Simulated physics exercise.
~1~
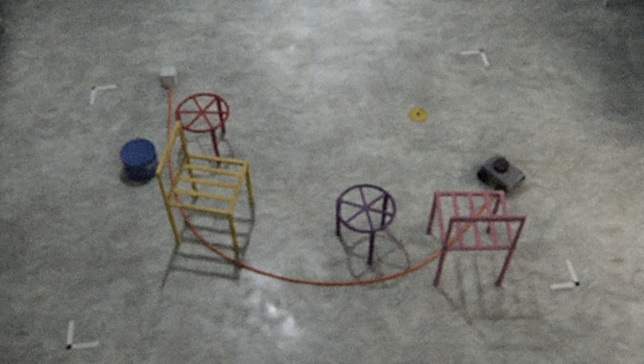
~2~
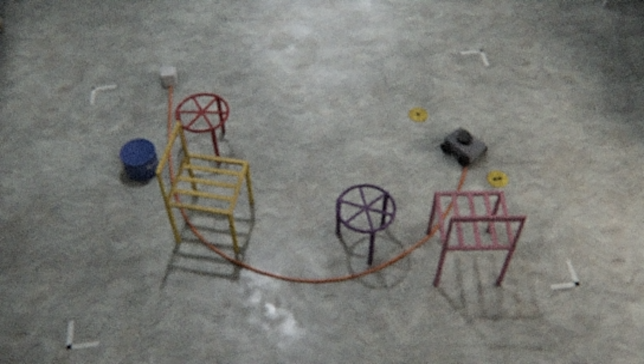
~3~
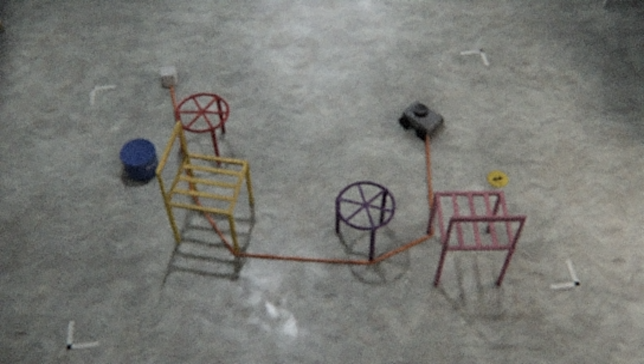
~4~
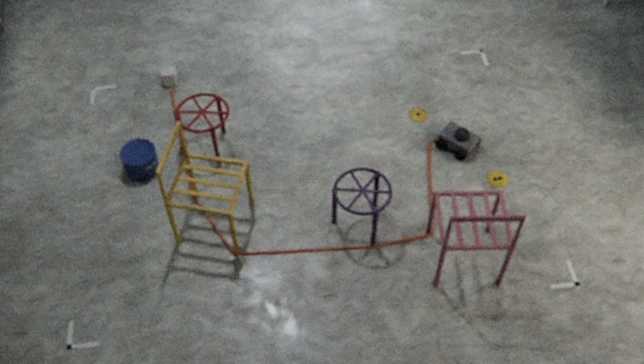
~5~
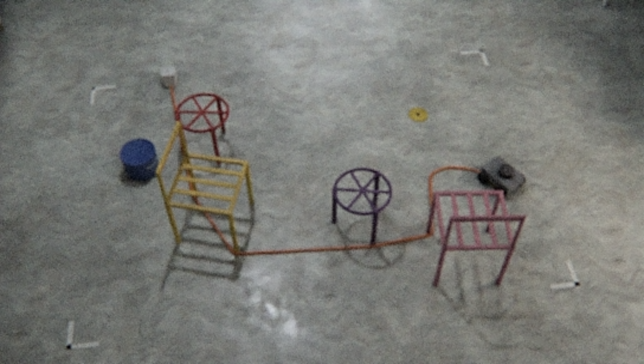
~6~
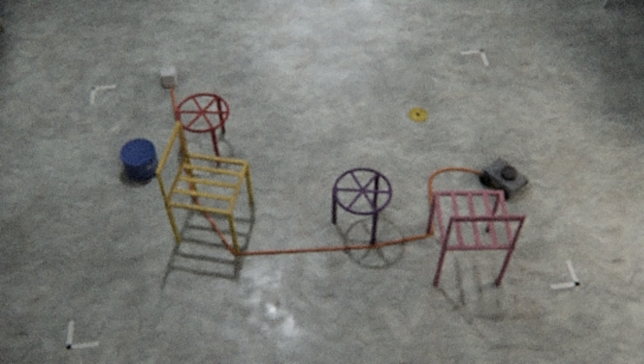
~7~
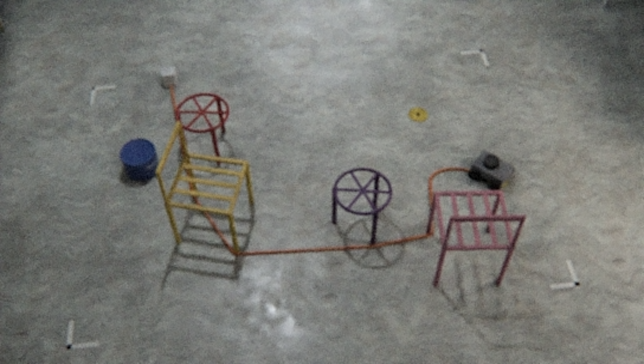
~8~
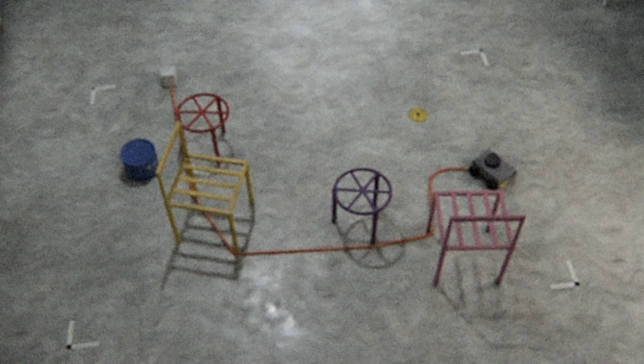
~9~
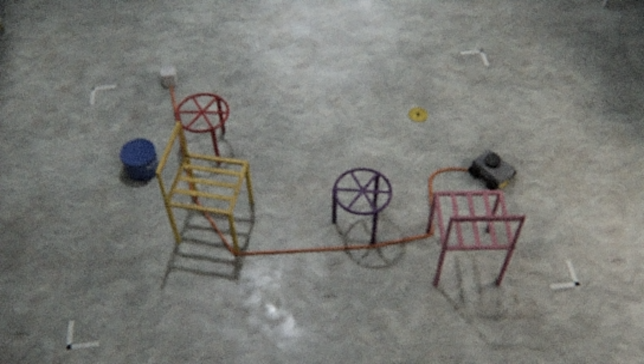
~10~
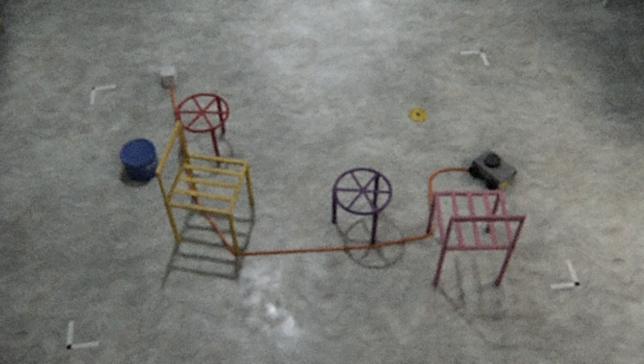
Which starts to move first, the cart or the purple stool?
The cart starts to move first, heading left and up, and the purple stool only shifts later, after the lead has pulled tight.
